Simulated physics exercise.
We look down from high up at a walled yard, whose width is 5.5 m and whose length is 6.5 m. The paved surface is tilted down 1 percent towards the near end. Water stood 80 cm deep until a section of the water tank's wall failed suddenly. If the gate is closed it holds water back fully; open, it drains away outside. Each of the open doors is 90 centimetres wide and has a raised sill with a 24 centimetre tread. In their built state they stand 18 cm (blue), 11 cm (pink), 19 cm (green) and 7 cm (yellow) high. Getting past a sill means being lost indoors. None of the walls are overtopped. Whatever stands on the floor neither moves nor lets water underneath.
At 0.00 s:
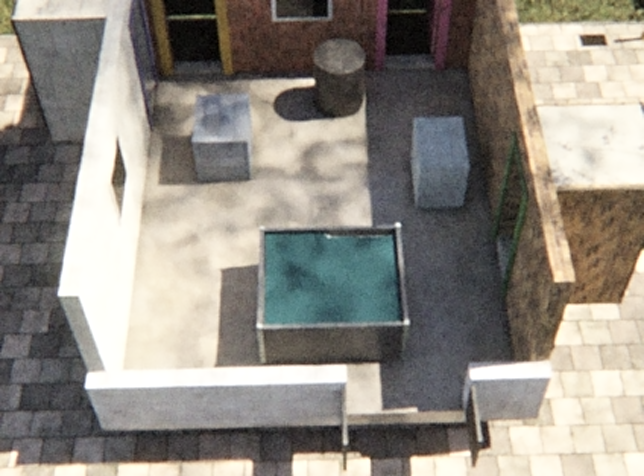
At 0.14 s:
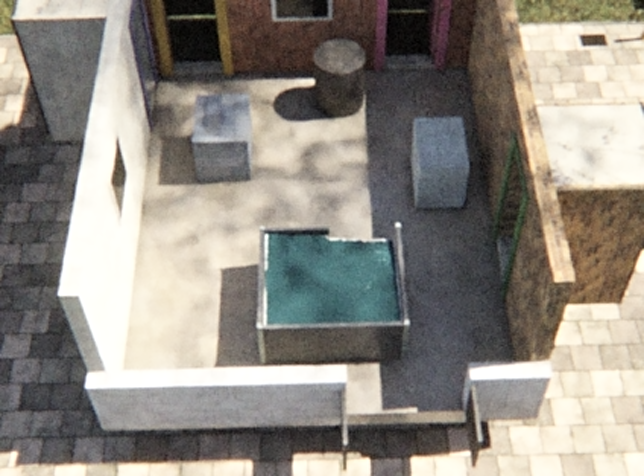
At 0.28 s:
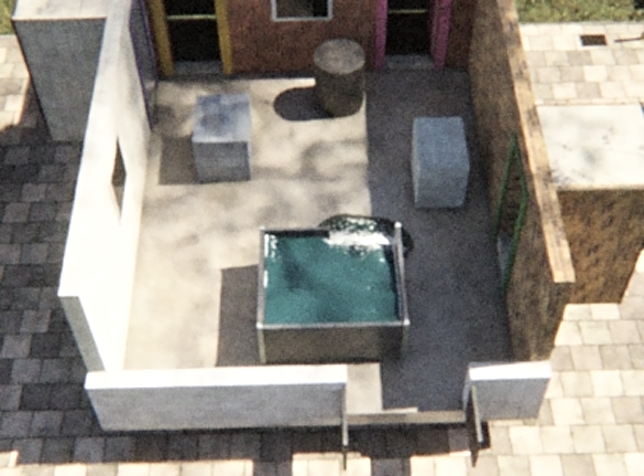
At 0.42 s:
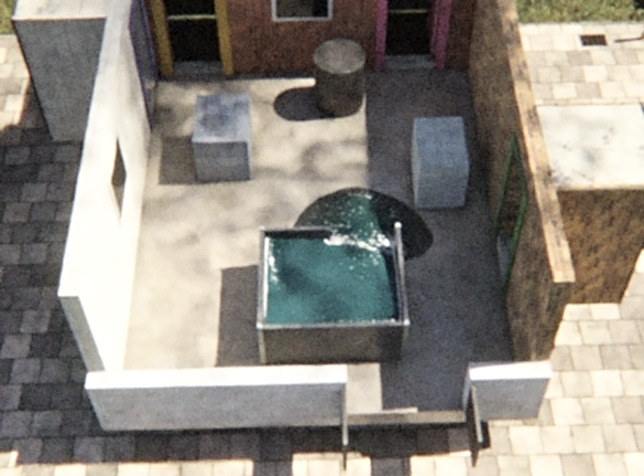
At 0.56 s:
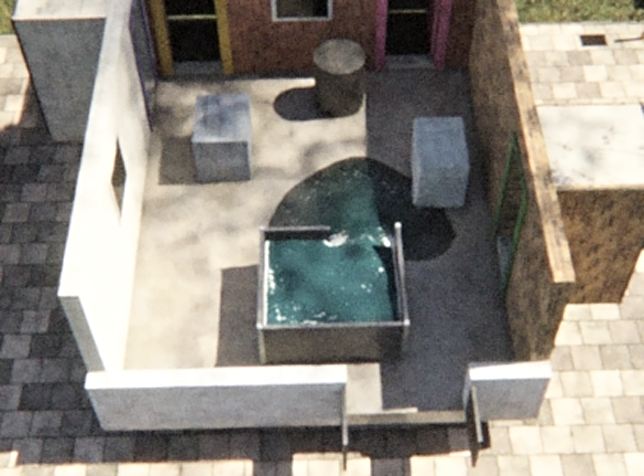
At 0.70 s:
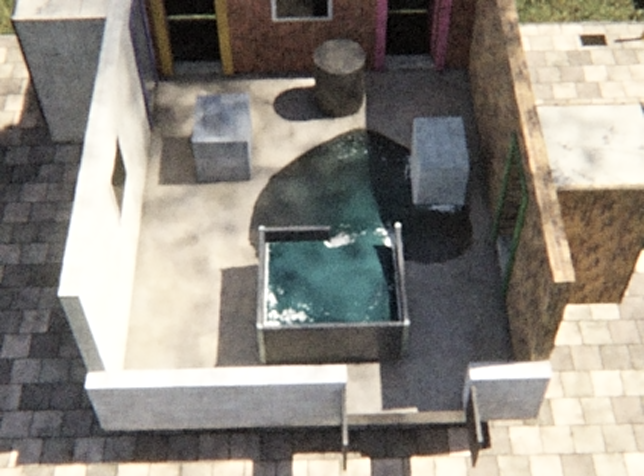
Teal water in a square, open-topped tank lies still, then drops along the far rim and pours out through a gap there, spreading in a widening dark pool across the paving towards a pale grey block on the right. The walled yard is seen from high above, the camera fixed. Another grey block and a round drum stand farther back, near yellow-framed and pink-framed doorways.
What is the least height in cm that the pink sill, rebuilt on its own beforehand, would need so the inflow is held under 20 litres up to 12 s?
Around 27 cm would be enough.
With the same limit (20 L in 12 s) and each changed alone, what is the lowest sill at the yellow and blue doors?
About 9.5 cm at yellow and about 13.0 cm at blue.
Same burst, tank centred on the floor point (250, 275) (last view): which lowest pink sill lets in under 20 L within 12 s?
Then it needs to be around 16 cm high.
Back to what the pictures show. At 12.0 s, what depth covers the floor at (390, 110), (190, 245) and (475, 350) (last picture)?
In that order: 4, 4 and 7 cm.
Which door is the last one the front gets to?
It's the blue door.
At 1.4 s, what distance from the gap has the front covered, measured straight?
Reach: Approx. 4.4 m.
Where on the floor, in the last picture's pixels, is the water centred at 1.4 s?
I'd put it close to (348, 253).
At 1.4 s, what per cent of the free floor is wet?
Approximately 35 %.
After 1.4 s water covers 35 % of the floor, deepest (40 cm) near (362, 259); 4 cm at the pink door, 1 litre in over its 11 cm sill.
After 3.0 s water covers 60 % of the floor, deepest (36 cm) near (463, 68); 23 cm at the pink door, 161 litres in over its 11 cm sill.
After 12.0 s water covers 95 % of the floor, deepest (12 cm) near (120, 403); 4 cm at the pink door, 246 litres in over its 11 cm sill.
At the pink door as built, the water arrived by 1.3 s and peaked near 23 cm at 2.8 s.
Run again over the same 12 s with other heights there, 38 litres in over 24 cm, 5 litres over 33 cm. The limit of 20 litres is kept from about 27 cm up.
